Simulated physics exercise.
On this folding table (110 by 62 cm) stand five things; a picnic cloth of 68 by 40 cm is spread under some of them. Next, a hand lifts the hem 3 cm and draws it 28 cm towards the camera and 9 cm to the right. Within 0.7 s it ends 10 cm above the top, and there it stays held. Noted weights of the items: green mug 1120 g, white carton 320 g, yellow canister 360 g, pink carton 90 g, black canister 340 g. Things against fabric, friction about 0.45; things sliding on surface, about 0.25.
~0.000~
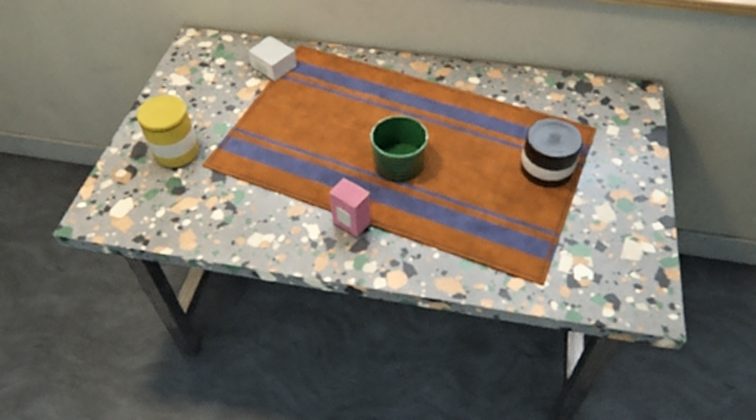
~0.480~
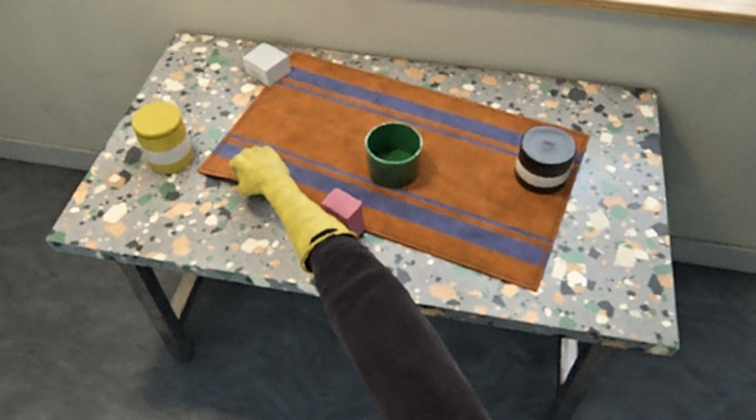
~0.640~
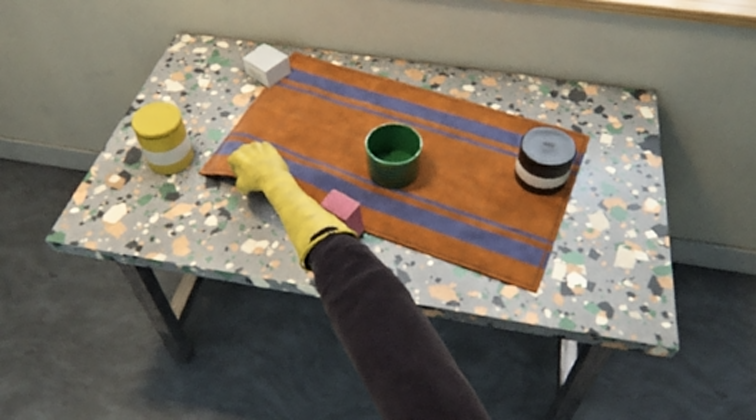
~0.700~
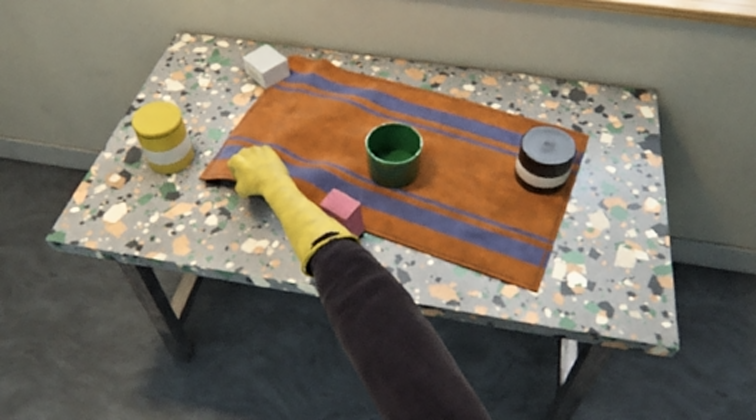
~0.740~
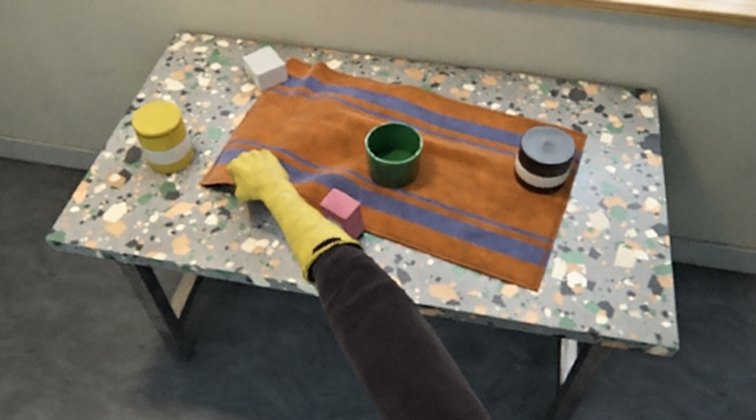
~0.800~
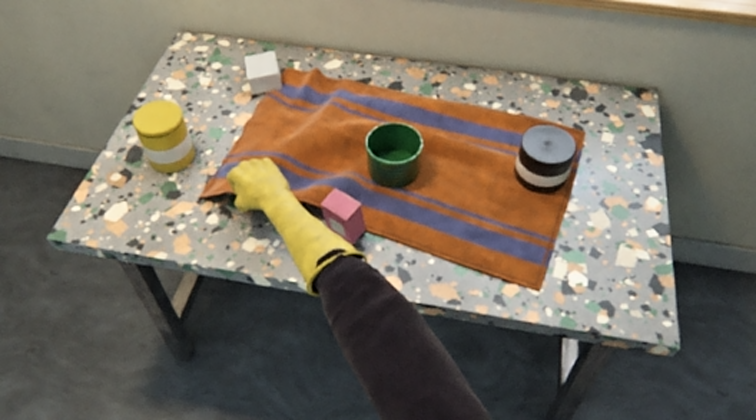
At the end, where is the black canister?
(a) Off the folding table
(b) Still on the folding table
Answer: B.
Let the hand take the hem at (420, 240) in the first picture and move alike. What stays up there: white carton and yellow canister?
Note - white carton: Still on top; yellow canister: Still on top.
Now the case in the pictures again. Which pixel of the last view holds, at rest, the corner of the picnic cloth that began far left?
Around (171, 185).
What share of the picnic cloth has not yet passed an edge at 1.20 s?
Some 90 in a hundred.
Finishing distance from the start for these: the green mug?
Measured: Green mug displaced by 20 cm.
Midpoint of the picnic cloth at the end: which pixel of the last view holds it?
Centre in the last view: Approx. (334, 213).
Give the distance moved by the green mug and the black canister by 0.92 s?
The green mug is 2 cm out, the black canister 2 cm.
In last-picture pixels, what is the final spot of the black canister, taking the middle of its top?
It comes to rest at about (464, 126).
After 0.9 s, 100 % of the picnic cloth is still over the top; black canister 2 cm off its start, white carton 6 cm off its start, pink carton 3 cm off its start.
After 1.1 s, 100 % of the picnic cloth is still over the top; black canister 7 cm off its start, pink carton 10 cm off its start, green mug 9 cm off its start.
After 1.2 s, 90 % of the picnic cloth is still over the top; black canister 13 cm off its start at (482, 124), pink carton 17 cm off its start at (356, 302), green mug 15 cm off its start at (352, 197).
After 1.3 s, 85 % of the picnic cloth is still over the top; black canister 16 cm off its start, pink carton over the edge, green mug 18 cm off its start.
After 2.9 s, 85 % of the picnic cloth is still over the top; black canister 16 cm off its start at (464, 126), pink carton over the edge, green mug 19 cm off its start at (342, 210), white carton 8 cm off its start at (250, 80).
